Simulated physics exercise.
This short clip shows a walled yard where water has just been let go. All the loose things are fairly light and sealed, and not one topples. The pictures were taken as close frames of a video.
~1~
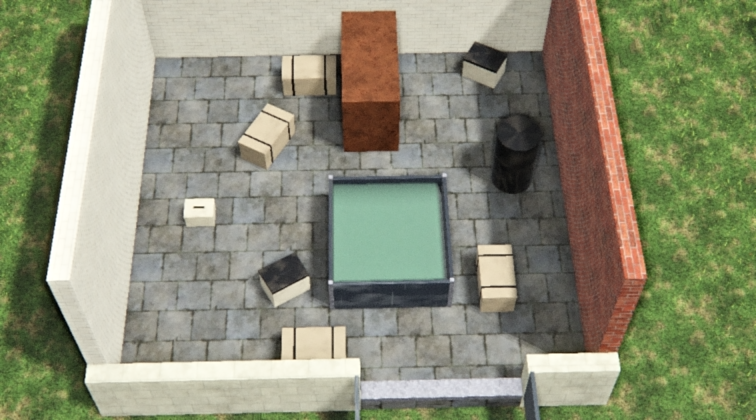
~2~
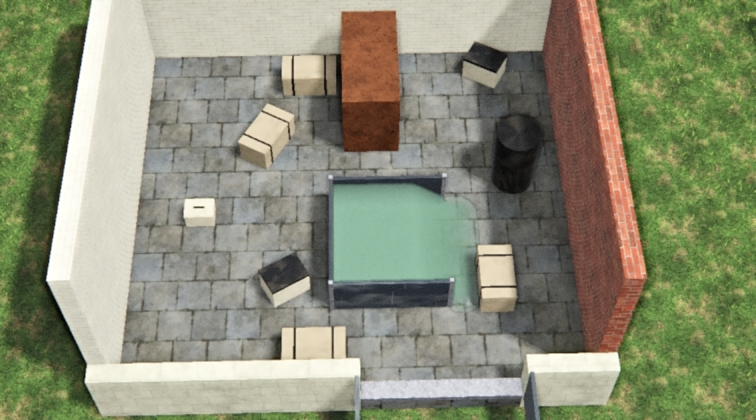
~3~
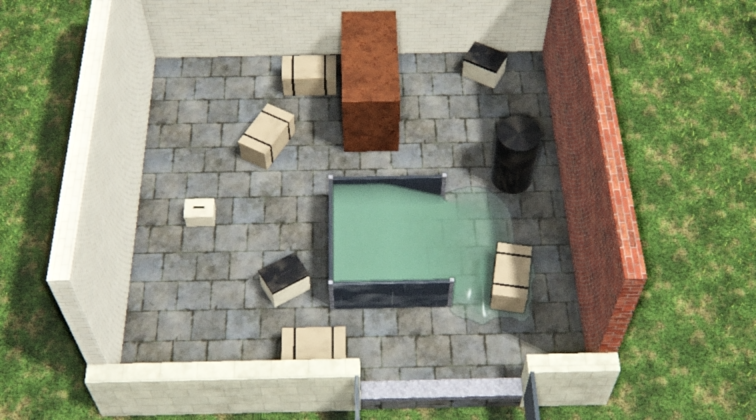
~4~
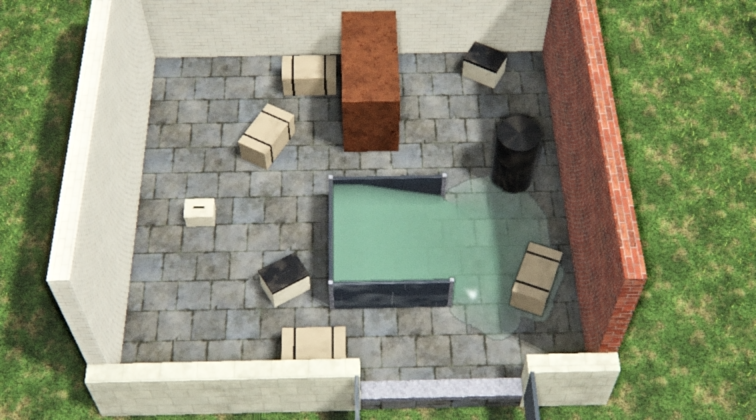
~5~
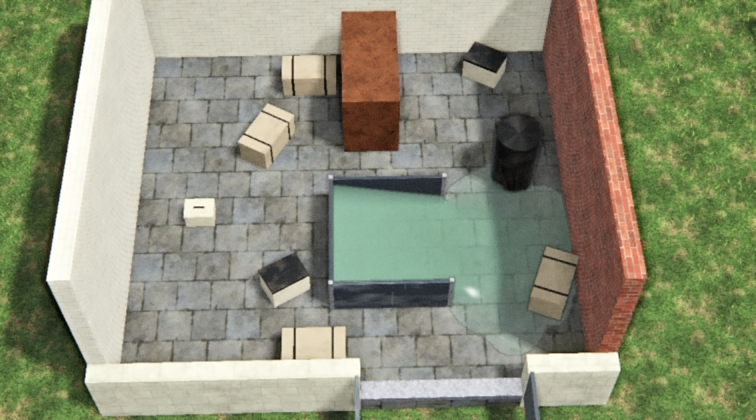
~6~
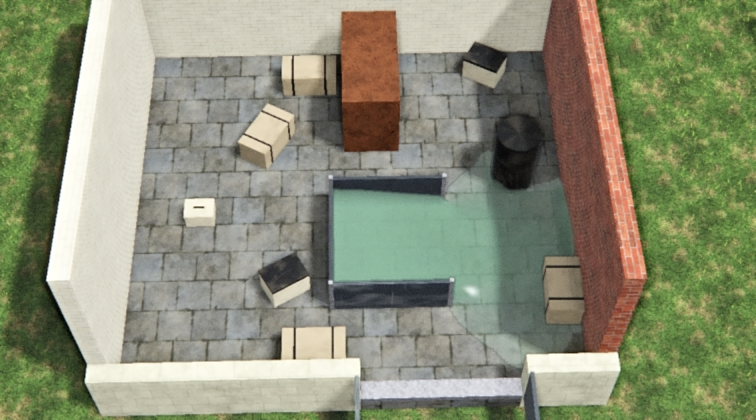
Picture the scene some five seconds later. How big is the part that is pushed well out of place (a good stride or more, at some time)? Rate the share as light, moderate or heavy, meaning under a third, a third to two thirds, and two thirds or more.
Moderate.
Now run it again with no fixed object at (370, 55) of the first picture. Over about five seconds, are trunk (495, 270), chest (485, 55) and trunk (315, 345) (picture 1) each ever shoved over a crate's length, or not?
Working through the list, the first object covered the distance, the middle one covered the distance, and the last covered the distance.
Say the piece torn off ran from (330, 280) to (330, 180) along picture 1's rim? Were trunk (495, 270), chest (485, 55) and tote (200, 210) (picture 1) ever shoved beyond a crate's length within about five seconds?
First stays short of it, second stays short of it, third covers that distance.
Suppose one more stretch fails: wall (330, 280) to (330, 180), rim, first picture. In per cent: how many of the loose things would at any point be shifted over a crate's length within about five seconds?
It comes out at roughly 60 per cent.
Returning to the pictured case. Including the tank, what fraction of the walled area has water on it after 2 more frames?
Roughly 25 per cent.
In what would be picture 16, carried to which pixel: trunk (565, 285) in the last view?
The top ends up somewhere near (543, 323).
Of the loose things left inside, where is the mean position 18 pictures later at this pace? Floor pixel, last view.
Near (307, 206).
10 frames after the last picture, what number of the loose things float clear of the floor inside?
It works out to 1.
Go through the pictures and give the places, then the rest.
The first frame shows a trunk at (497, 271), on the bottom; a trunk at (309, 67), on the bottom; 0 of 7 have shifted.
The second frame shows a trunk at (497, 271) rests on the ground; a trunk at (309, 67) rests on the ground; 0 of 7 have shifted.
The third frame shows a trunk at (512, 270) rests on the ground, close to its start; a trunk at (309, 67), on the bottom; 1 of 7 have shifted.
The fourth frame shows a trunk at (538, 271) rests on the ground, a stride from its start; a trunk at (309, 67) rests on the ground; 1 of 7 have shifted.
The fifth frame shows a trunk at (555, 276) rests on the ground, a stride from its start; a trunk at (309, 67) rests on the ground; 1 of 7 have shifted.
The sixth frame shows a trunk at (565, 283), on the bottom, a stride from its start; a trunk at (309, 67), on the bottom; 1 of 7 have shifted.
A moment on, 1 of 7 are well off their spots; 1 afloat.
Next, 1 of 7 are well off their spots; 1 afloat.
Later, 2 of 7 are well off their spots; 2 afloat.
In the end, 3 of 7 are well off their spots, and 3 have been at some point; 3 afloat.
